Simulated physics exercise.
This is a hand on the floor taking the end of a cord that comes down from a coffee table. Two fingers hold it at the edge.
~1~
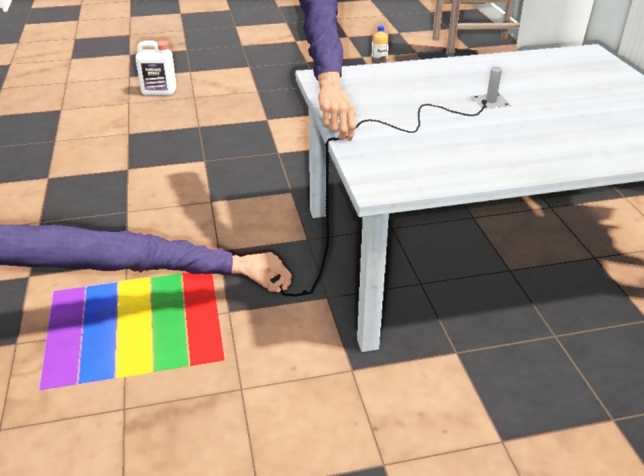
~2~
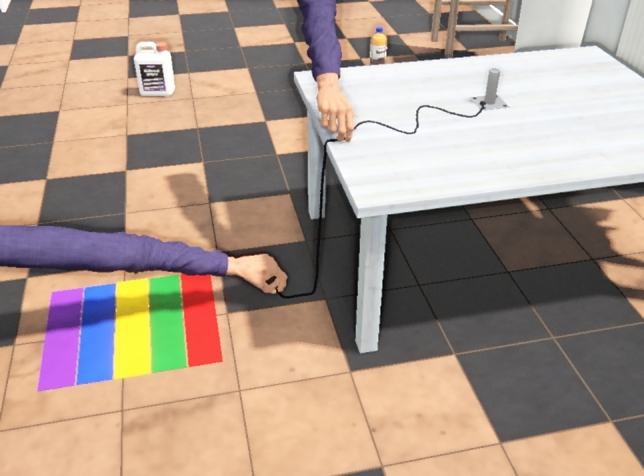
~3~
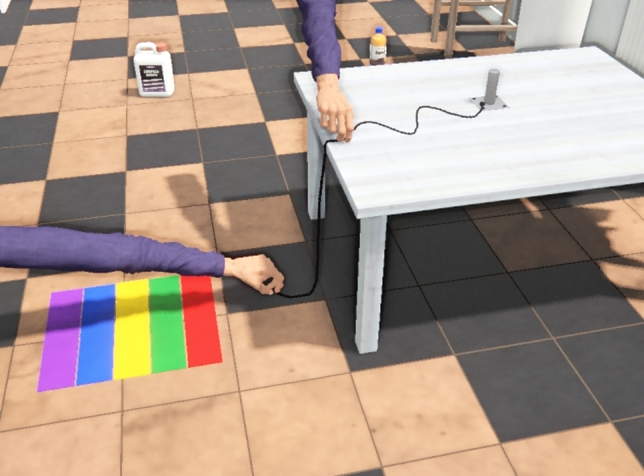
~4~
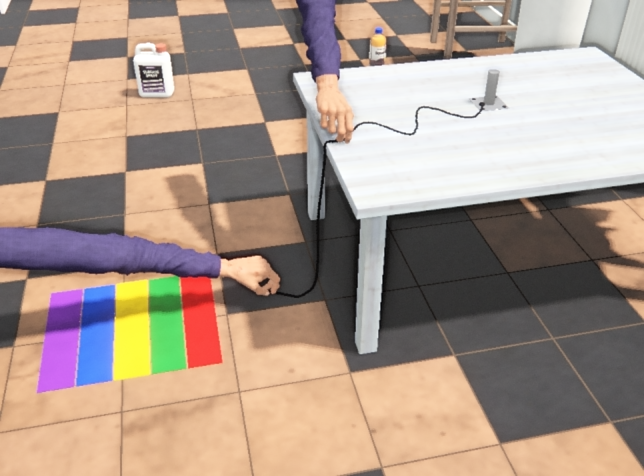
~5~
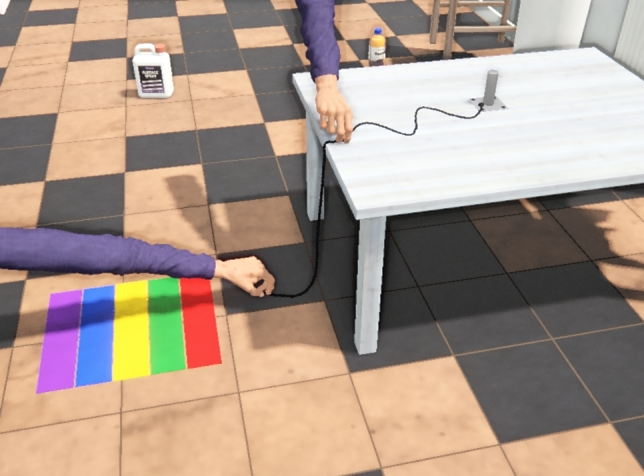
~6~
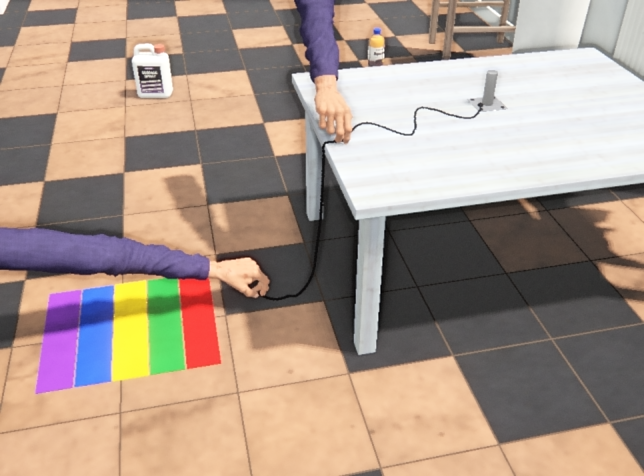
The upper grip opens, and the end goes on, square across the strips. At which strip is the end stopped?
Over purple.
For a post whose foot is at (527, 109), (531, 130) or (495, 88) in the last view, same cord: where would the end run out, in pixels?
The places are (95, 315), (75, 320) and (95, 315).
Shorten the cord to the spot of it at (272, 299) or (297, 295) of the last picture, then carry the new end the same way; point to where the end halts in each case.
The places are (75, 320) and (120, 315).
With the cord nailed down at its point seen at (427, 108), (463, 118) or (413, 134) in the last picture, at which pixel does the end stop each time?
In that order: (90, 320), (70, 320) and (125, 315).
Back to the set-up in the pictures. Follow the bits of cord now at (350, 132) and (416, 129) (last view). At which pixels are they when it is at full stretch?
At (276, 162), then (356, 124).
Early on, end near (129, 312); over yellow.
Midway, end near (83, 319); over blue.
At the end of the slack, end near (55, 323); over purple. The end stops over the purple strip.
